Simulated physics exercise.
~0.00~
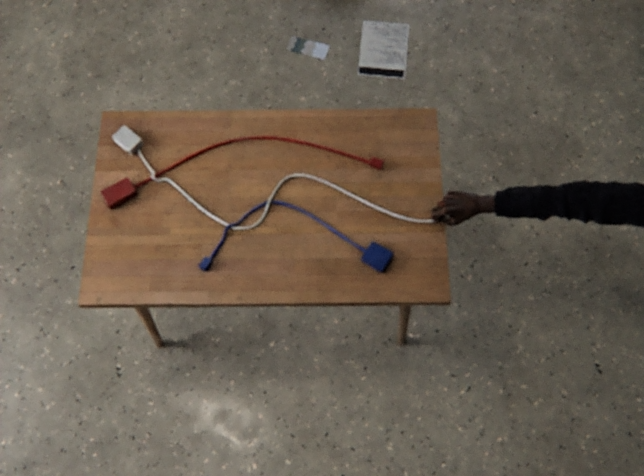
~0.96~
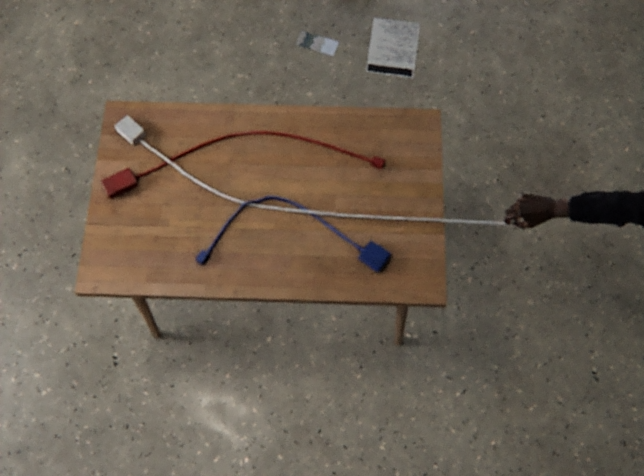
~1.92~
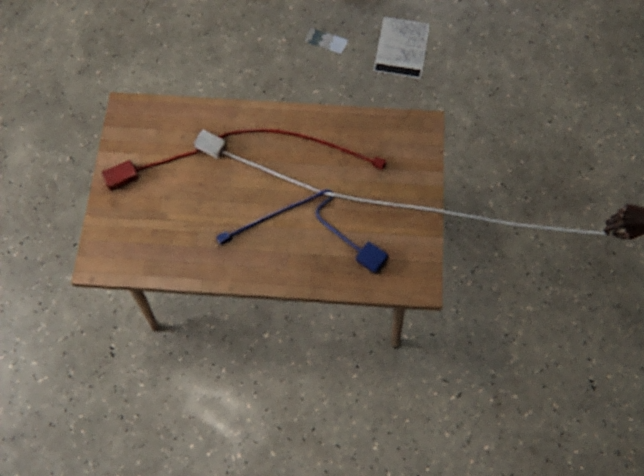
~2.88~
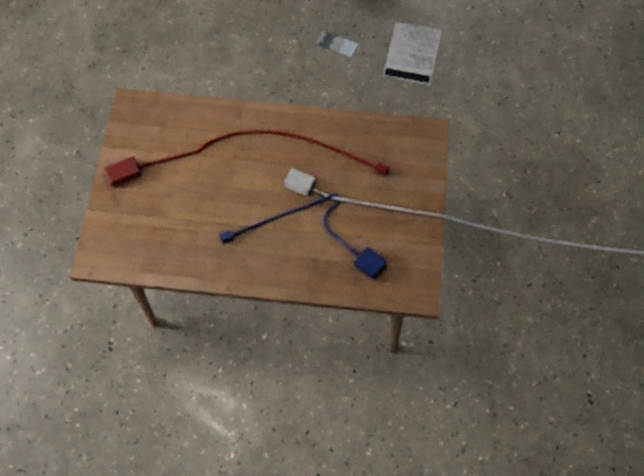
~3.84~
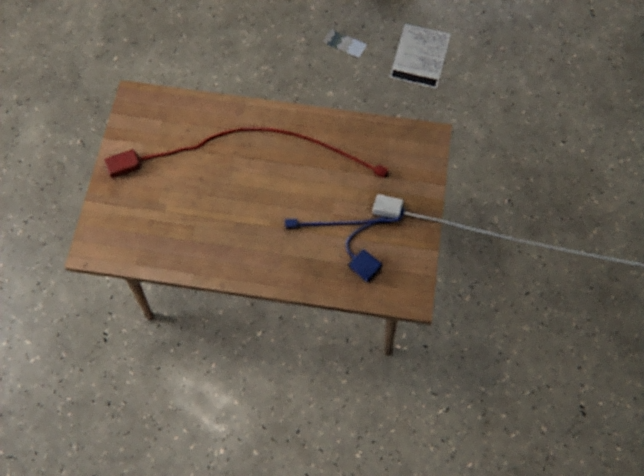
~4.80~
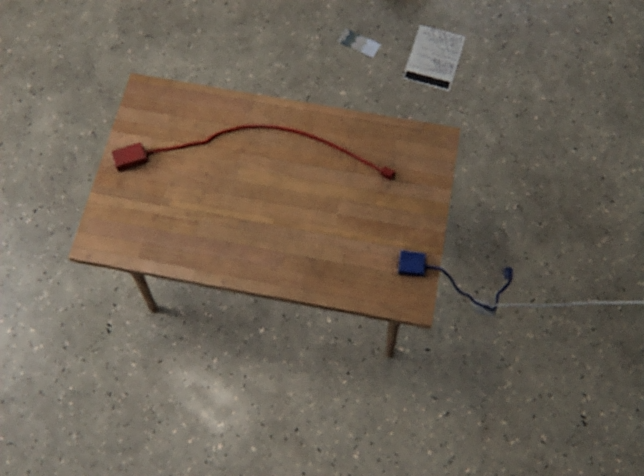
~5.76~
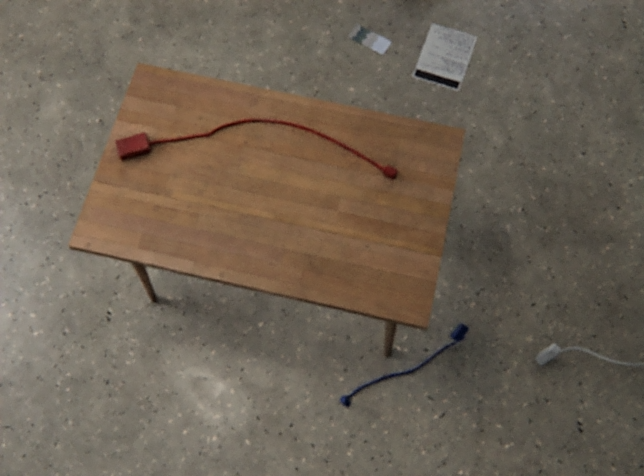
The clip shows red, white and blue leads with chargers on a wooden table as a hand pulls the white lead to the right, dragging the blue one along until both drop to the floor, leaving only the red lead on the table.
